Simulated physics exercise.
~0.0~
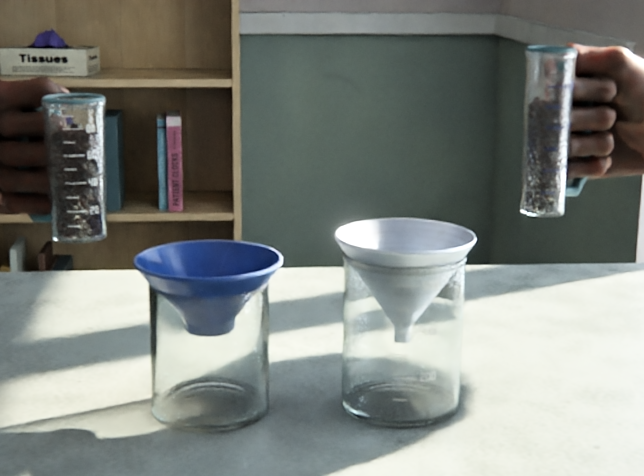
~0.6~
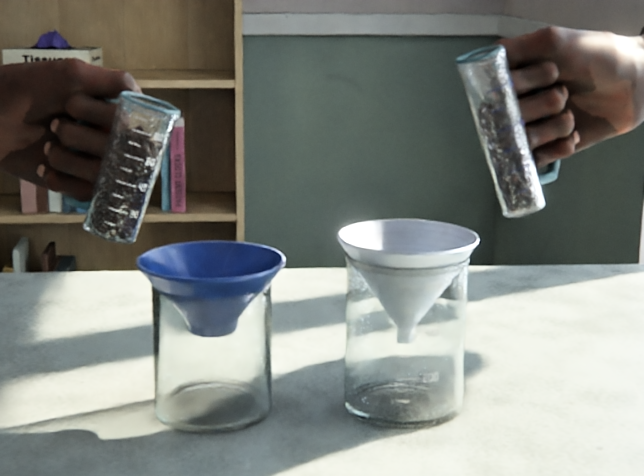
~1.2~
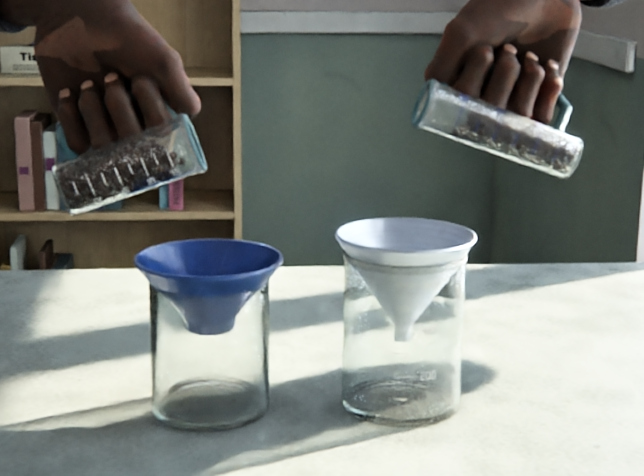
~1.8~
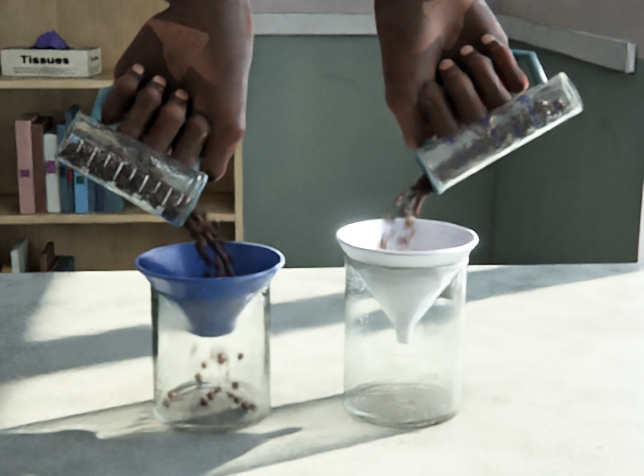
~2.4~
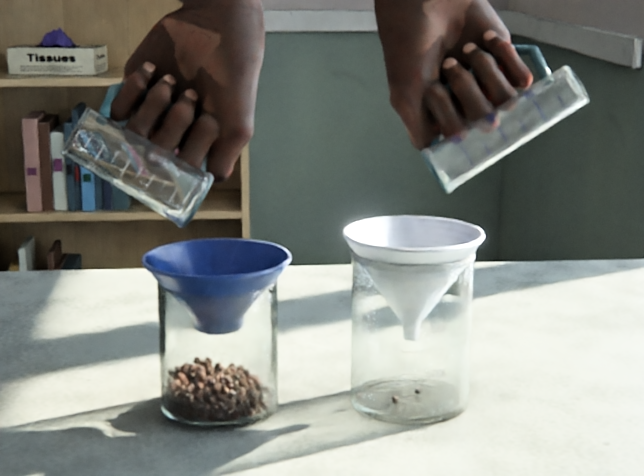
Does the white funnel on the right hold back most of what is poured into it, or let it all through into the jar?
The white funnel holds most of it back, with only a few pieces reaching the jar below, while the blue funnel on the left lets its whole load through.
